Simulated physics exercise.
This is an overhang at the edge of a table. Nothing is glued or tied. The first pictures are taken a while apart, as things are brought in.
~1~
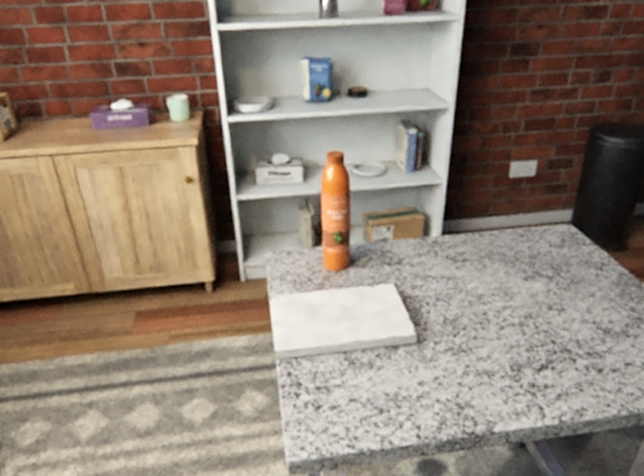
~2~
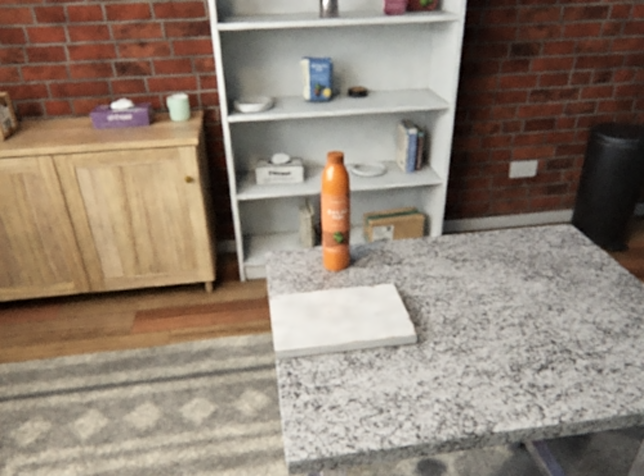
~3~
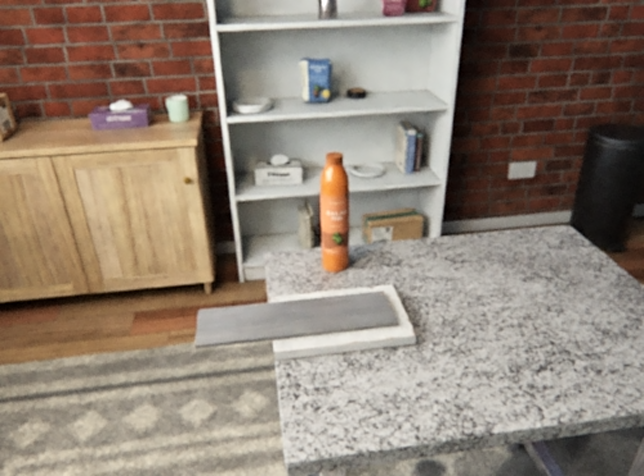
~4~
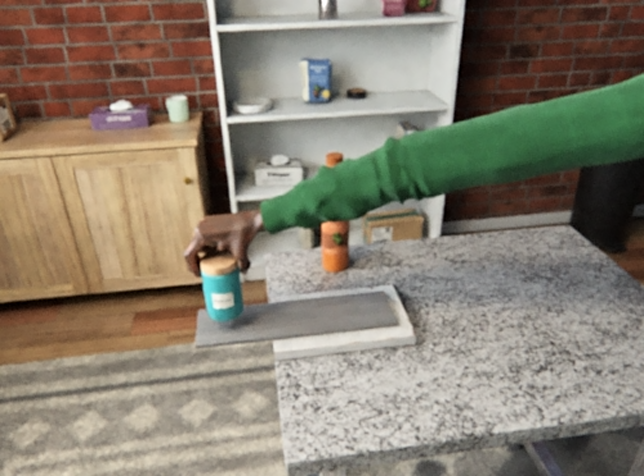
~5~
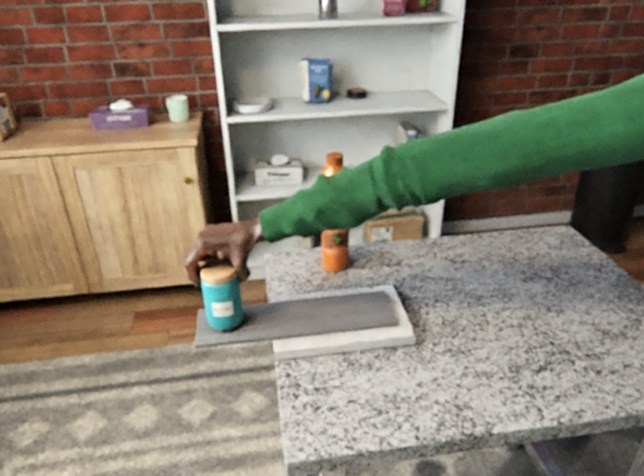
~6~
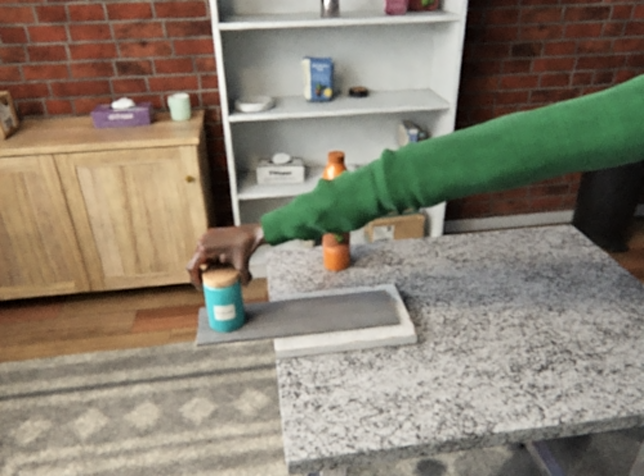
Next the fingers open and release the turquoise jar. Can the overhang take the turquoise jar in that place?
The board goes over.
Then, 0.60 s past the last view, turquoise jar now down on the floor or falling; grey board rocked 56° from its first pose.
Then, 0.80 s past the last view, grey board now down on the floor or falling.
Then, 1.00 s past the last view, things are still on the move.
Finally, down on the floor or falling, grey board and turquoise jar; the other 2 still in place. The board comes down.
